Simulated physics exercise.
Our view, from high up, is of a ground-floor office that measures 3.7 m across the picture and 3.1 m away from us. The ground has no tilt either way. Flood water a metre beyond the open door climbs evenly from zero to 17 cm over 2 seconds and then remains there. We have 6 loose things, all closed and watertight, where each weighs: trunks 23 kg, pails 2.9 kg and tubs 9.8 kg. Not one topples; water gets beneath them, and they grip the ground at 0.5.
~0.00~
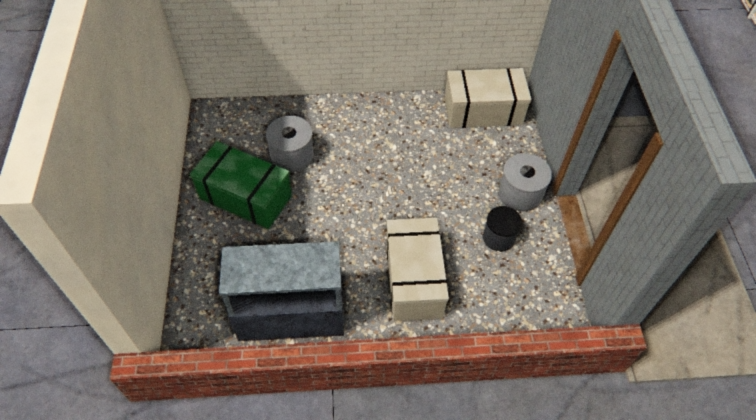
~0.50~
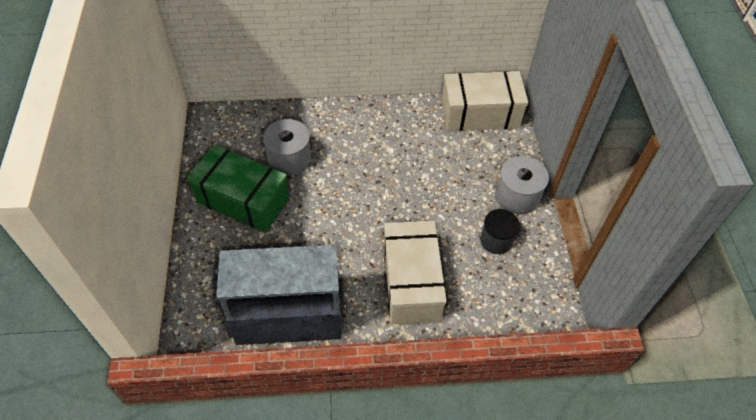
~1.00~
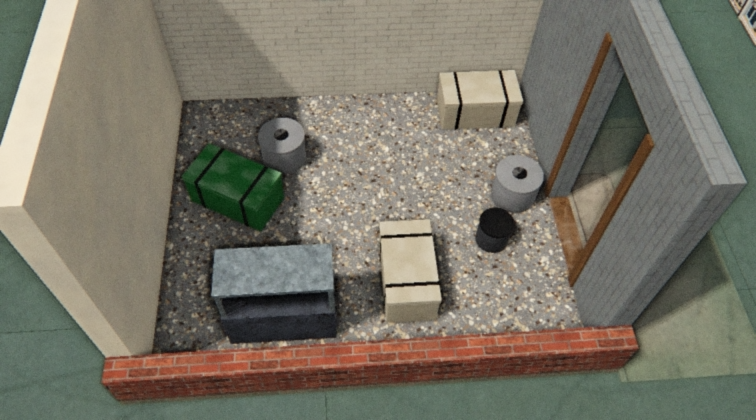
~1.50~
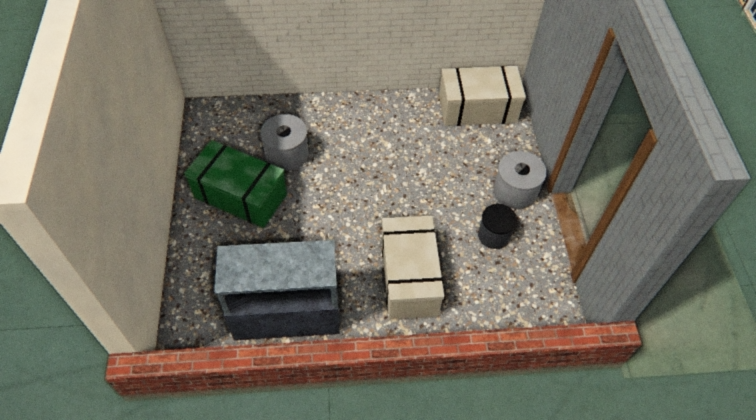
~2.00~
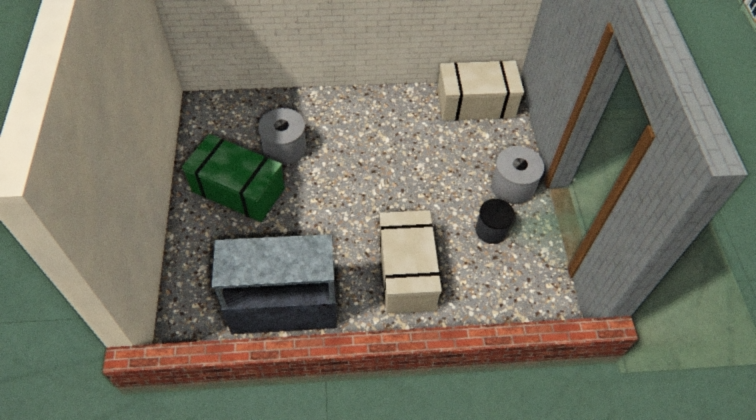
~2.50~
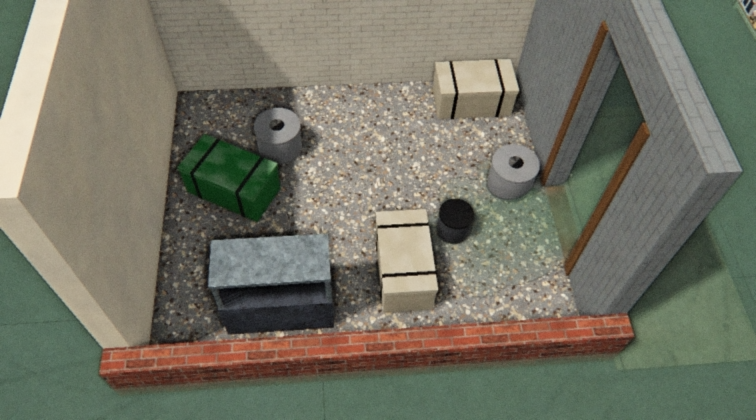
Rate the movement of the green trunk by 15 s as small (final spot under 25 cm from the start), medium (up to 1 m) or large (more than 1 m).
Medium.
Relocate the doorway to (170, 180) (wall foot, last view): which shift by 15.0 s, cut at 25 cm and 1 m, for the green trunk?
Note: Green trunk displaced a long way.
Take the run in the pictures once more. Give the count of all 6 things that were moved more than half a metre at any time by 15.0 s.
It adds up to 6.
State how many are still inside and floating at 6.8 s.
The number is 1.
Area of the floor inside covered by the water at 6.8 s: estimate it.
I'd put it close to 10.0 m2.
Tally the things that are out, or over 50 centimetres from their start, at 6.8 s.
It comes to 1.
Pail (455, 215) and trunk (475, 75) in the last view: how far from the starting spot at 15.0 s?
First 200 cm, then 80 cm.
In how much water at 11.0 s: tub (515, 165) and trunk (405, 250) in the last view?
First roughly 6 cm, second roughly 10 cm.
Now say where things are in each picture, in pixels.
The first picture shows the green trunk at (239, 173) rests on the ground; water covers 0.0 m2; 0 of 6 have shifted.
The second picture shows the green trunk at (237, 176), on the bottom; water covers 0.0 m2; 0 of 6 have shifted.
The third picture shows the green trunk at (232, 175), on the bottom; 0.0 m2 under water; 0 of 6 have shifted.
The fourth picture shows the green trunk at (234, 171) rests on the ground; water covers 0.0 m2; 0 of 6 have shifted.
The fifth picture shows the green trunk at (232, 165) rests on the ground; water covers 0.3 m2; 0 of 6 have shifted.
The sixth picture shows the green trunk at (227, 165), on the bottom; 1.0 m2 under water; 1 of 6 have shifted.
After 3.5 s the green trunk is near (227, 165), 0.0 m from its start, aground; 1 afloat.
After 6.8 s the green trunk is near (227, 165), 0.0 m from its start, aground; 1 afloat.
After 11.0 s the green trunk is near (216, 236), 0.8 m from its start, afloat; 6 afloat.
After 15.0 s the green trunk is near (201, 200), 0.5 m from its start, afloat; 6 afloat.
